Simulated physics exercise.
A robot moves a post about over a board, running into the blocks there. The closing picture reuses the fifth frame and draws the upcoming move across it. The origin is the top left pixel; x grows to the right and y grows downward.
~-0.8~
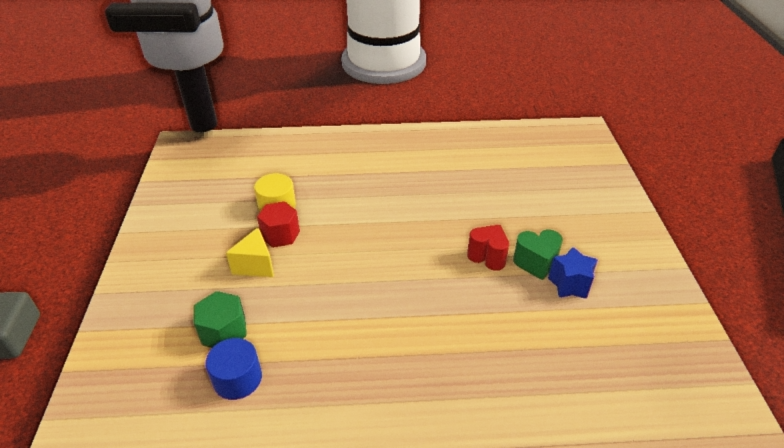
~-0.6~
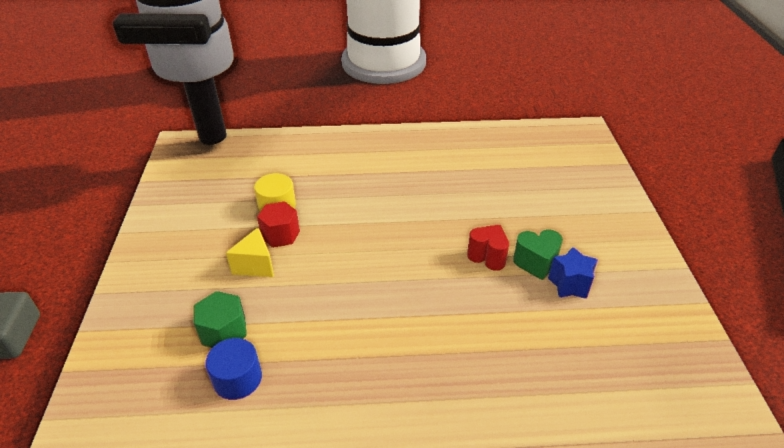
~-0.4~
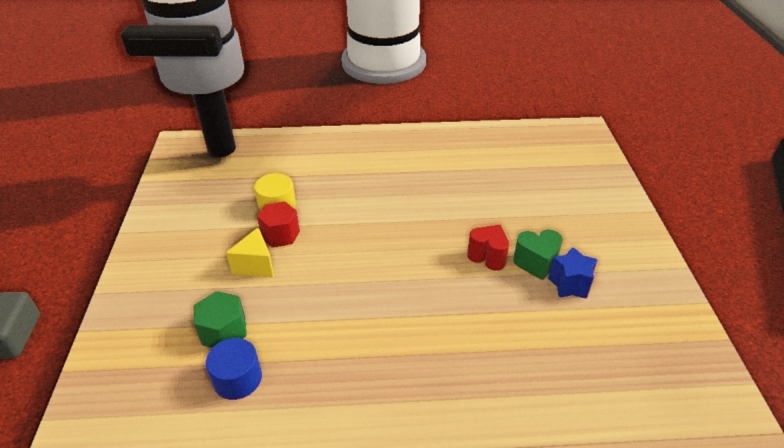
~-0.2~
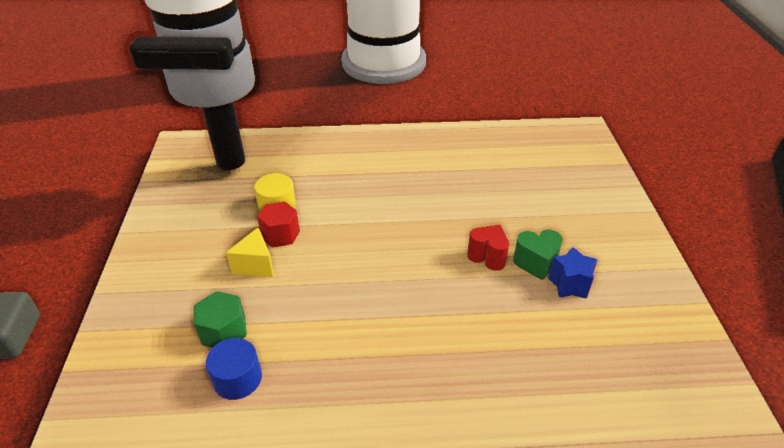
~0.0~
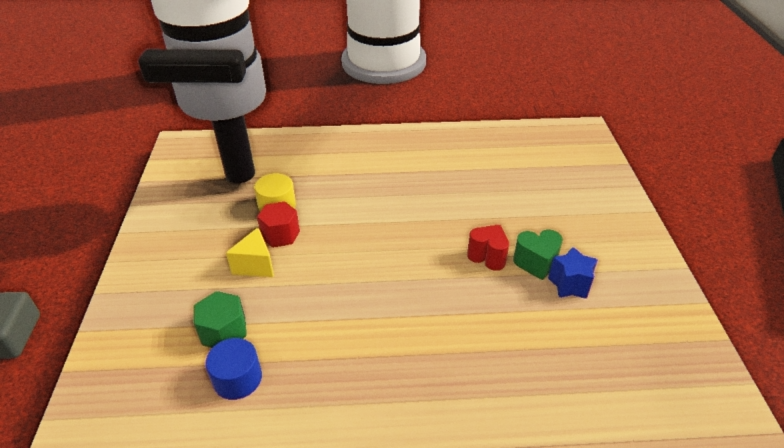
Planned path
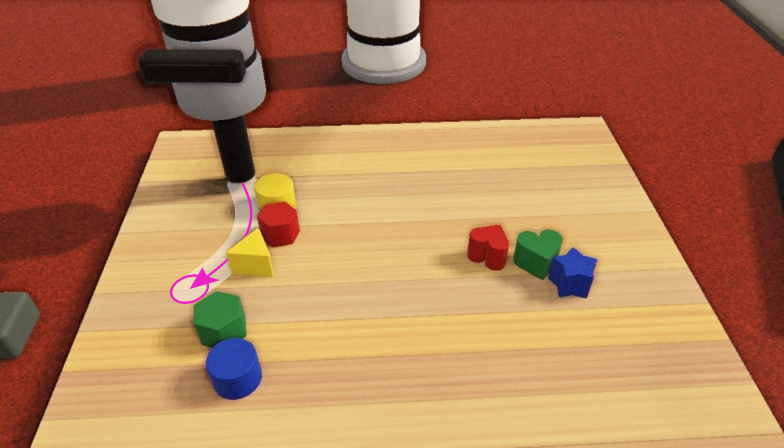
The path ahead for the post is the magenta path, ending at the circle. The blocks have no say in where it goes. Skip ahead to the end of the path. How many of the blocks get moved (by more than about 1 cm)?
The answer will be one.
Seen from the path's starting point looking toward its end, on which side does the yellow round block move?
Well, taking the path from its start to its end as straight ahead, the yellow round block moves to the left.
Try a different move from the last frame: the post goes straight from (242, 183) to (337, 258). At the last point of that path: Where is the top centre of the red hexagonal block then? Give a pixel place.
The centre of its top face lies at (286, 239).
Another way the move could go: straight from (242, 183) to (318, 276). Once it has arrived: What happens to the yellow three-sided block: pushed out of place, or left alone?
It ends up on the same spot.
Drawn move, from (242, 183) via (251, 215) and (234, 253), ending at (190, 289).
What follows on the original path. One third of the way, post at (249, 206); yellow round block at (283, 190); red hexagonal block at (279, 215), turned 10° clockwise.
Two thirds of the way, post at (232, 244); yellow round block at (283, 190); red hexagonal block at (279, 215), turned 10° clockwise.
At the end, post at (187, 280); yellow three-sided block still; yellow round block at (283, 190); red hexagonal block at (279, 215), turned 10° clockwise.
